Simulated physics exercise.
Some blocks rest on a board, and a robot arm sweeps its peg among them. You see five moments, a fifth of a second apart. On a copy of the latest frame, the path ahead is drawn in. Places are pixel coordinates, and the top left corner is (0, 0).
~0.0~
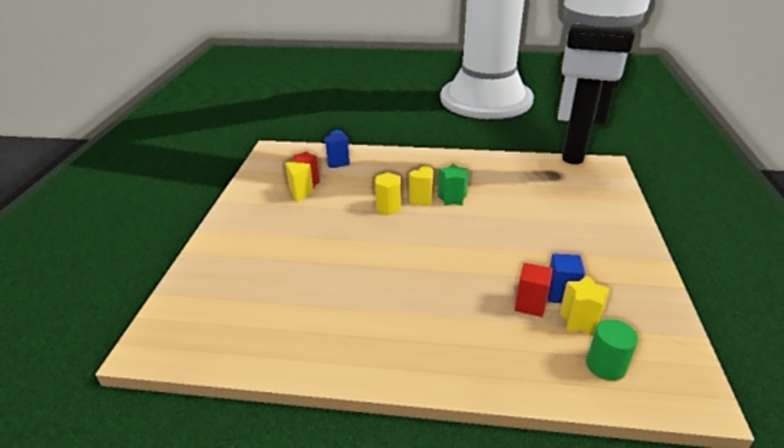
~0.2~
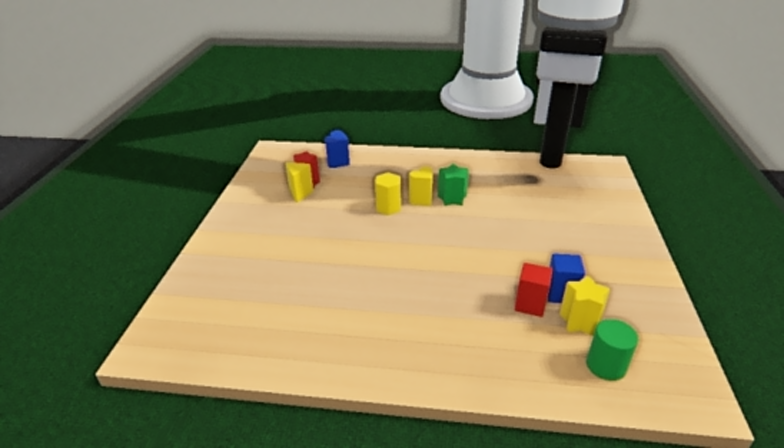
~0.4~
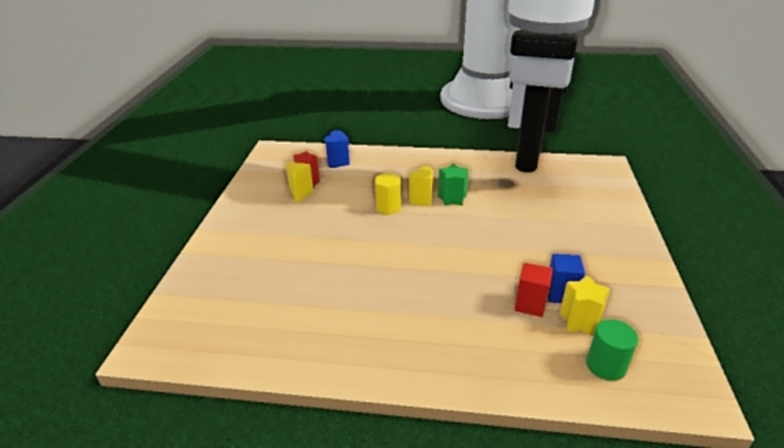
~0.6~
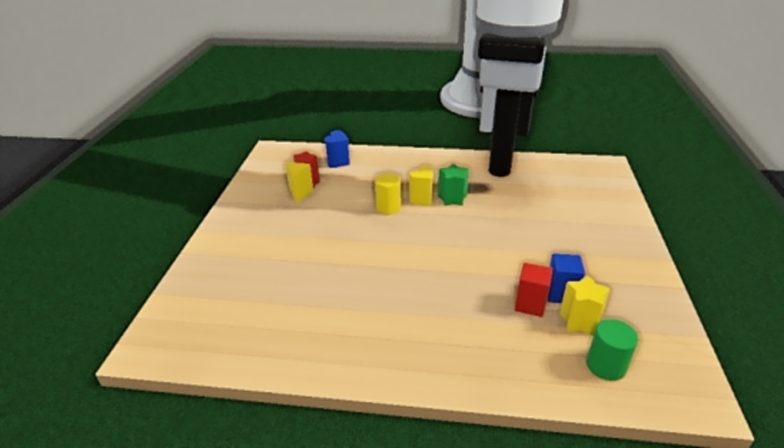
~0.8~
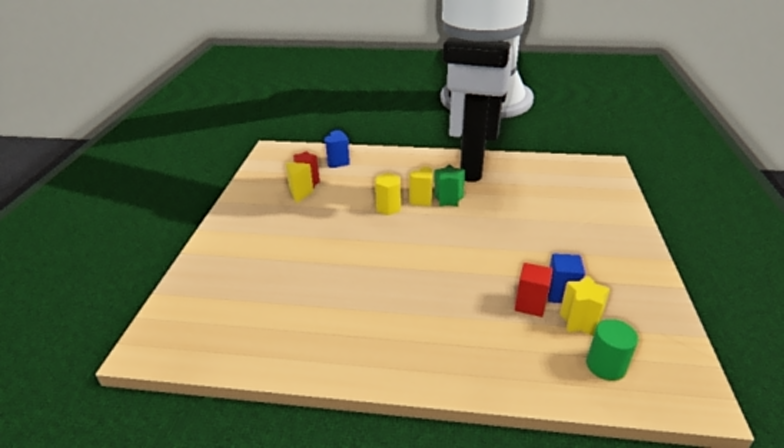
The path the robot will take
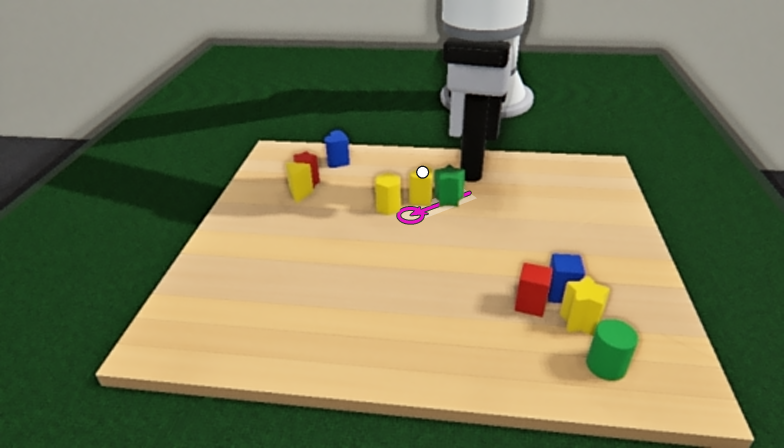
A robot arm sweeps its peg left across the board and slightly nudges a green block.
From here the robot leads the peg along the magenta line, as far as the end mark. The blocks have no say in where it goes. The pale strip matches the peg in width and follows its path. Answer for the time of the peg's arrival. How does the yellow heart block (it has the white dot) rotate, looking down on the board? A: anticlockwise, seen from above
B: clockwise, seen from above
I choose B.
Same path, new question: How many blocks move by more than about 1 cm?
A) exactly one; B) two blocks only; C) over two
Letter C.
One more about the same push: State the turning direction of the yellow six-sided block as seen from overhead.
Overhead view: Anti-clockwise.
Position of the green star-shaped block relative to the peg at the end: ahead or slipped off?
At that point it is up front.
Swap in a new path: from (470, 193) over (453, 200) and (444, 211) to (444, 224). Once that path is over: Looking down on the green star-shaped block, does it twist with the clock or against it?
My answer: Clockwise.
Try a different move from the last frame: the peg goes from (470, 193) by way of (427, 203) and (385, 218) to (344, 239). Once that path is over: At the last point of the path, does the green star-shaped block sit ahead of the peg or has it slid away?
The block sits ahead of the peg.
Drawn move, from (470, 193) directly to (411, 215); the dot is on the yellow heart block.
On the path given first. Halfway along, peg at (441, 187); yellow six-sided block at (378, 179), turned 30° anticlockwise; yellow heart block at (401, 173), turned 20° clockwise; green star-shaped block at (421, 182), turned 25° clockwise.
At the end, peg at (411, 198); yellow six-sided block at (376, 180), turned 25° anticlockwise; yellow heart block at (398, 173), turned 40° clockwise; green star-shaped block at (390, 194), turned 15° clockwise.
